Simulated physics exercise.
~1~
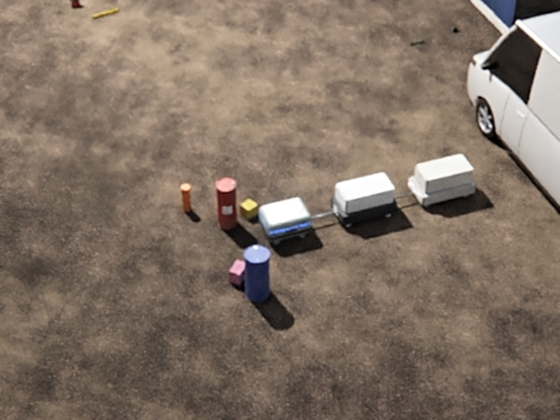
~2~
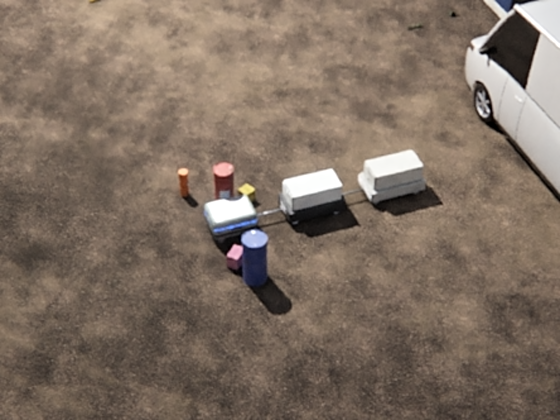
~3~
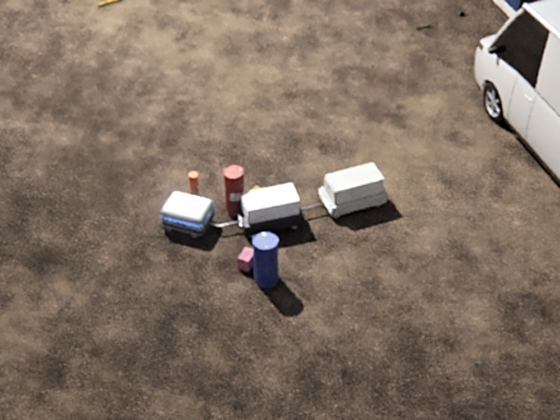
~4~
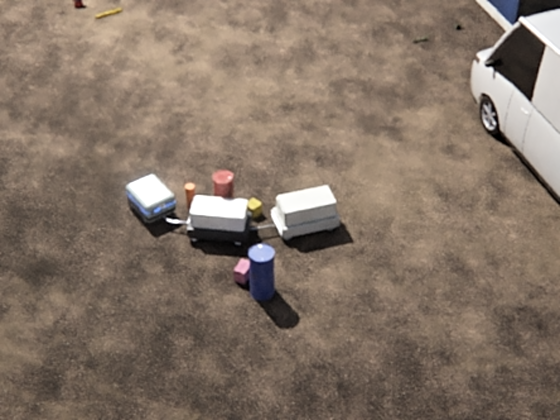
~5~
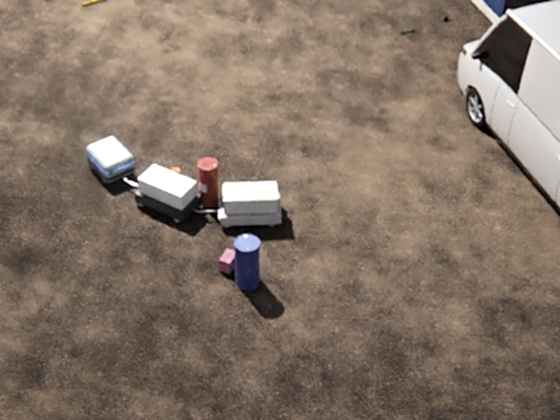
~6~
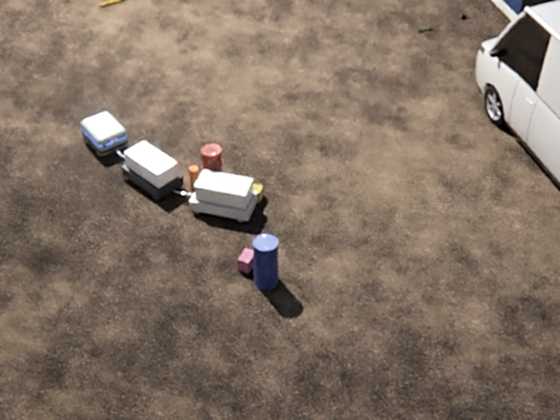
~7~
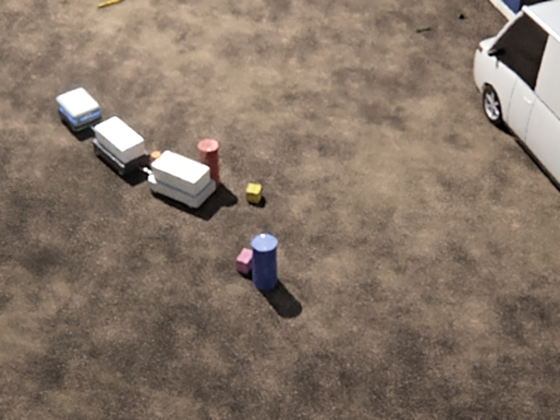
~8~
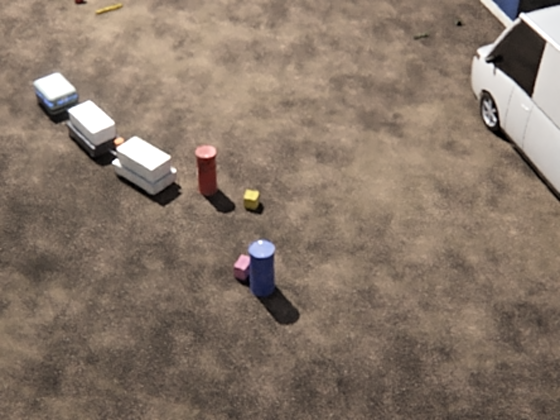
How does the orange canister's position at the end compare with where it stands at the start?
It starts just to the left of the red drum, and by the end it is well up and to the left of that spot, close beside the carts.
